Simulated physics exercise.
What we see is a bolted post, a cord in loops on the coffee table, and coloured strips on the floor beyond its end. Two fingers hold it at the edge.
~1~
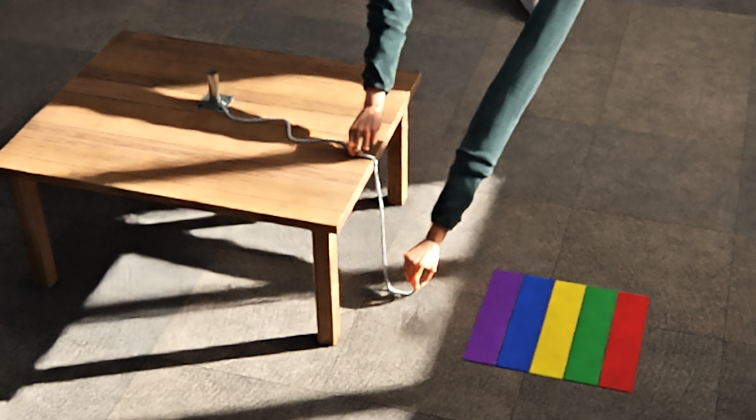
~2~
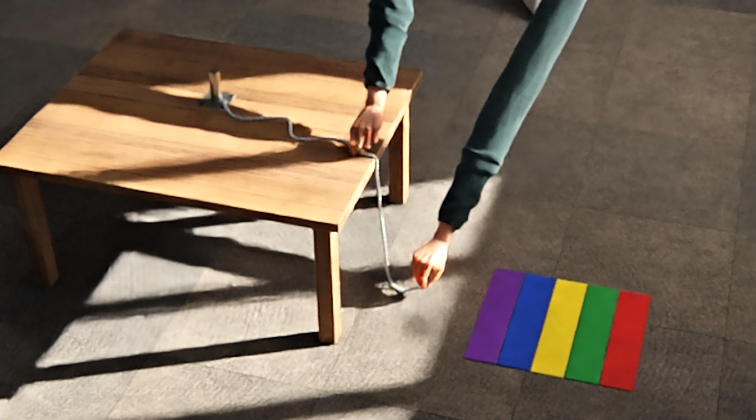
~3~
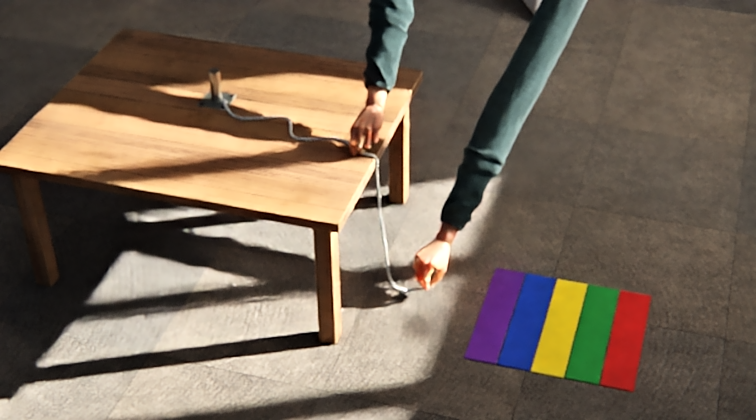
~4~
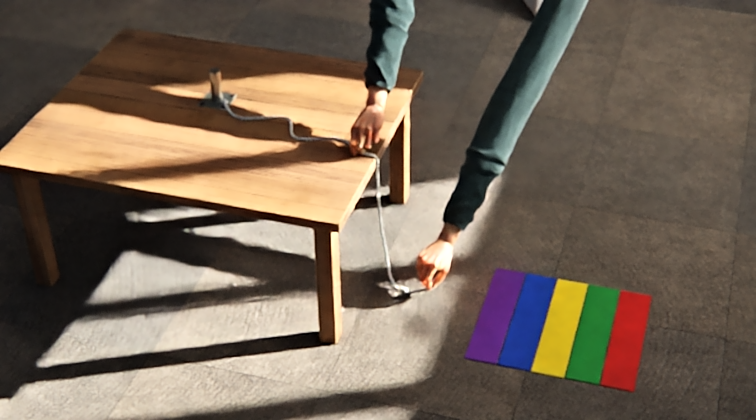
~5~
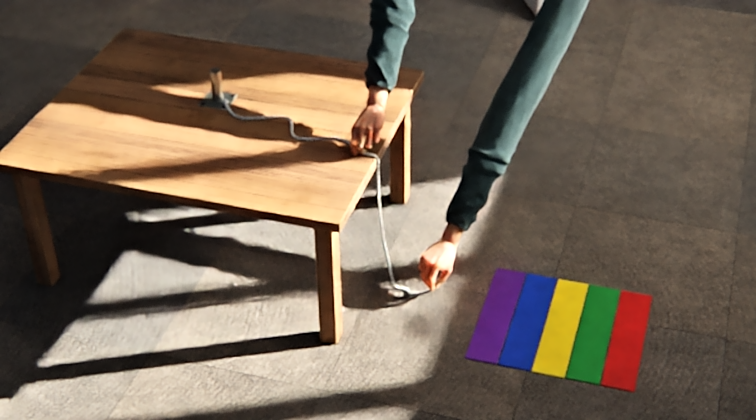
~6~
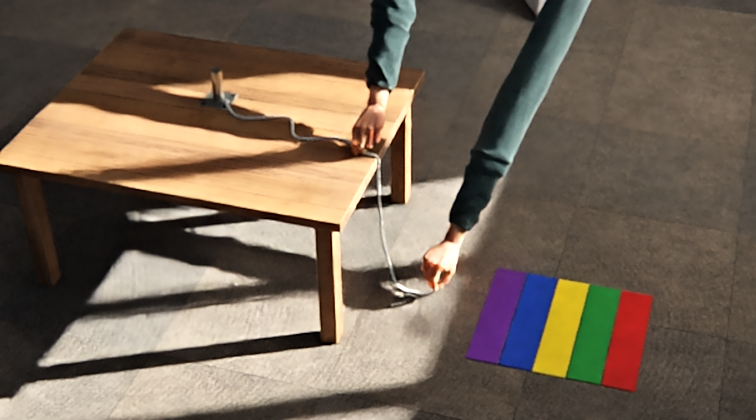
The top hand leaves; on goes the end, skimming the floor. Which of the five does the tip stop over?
The yellow one.
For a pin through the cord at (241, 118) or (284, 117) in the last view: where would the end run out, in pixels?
Near (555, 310) and (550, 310).
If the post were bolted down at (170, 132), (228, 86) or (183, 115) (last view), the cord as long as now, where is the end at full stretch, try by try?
About (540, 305), (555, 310) and (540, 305).
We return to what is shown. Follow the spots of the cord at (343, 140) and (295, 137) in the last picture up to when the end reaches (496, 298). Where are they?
About (367, 149), and the other about (326, 134).
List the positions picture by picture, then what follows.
In the first picture, end (419, 286); purple (484, 345); blue (517, 352); yellow (551, 358); green (585, 365); red (619, 371).
In the second picture, end (426, 286); cord through (233, 115) (290, 123) (333, 139) (377, 168) (382, 223) (388, 275).
In the third picture, end (429, 286).
In the fourth picture, end (431, 287); cord through (234, 115) (291, 123) (333, 138) (377, 168) (381, 223) (390, 275).
In the fifth picture, end (434, 287).
In the sixth picture, end (437, 287); cord through (235, 115) (292, 122) (335, 138) (378, 167) (381, 223) (393, 276).
A little later, end near (495, 298); over purple.
Next, end near (538, 306); over blue.
When it is tight, end near (564, 311); over yellow. It halts on the yellow strip.
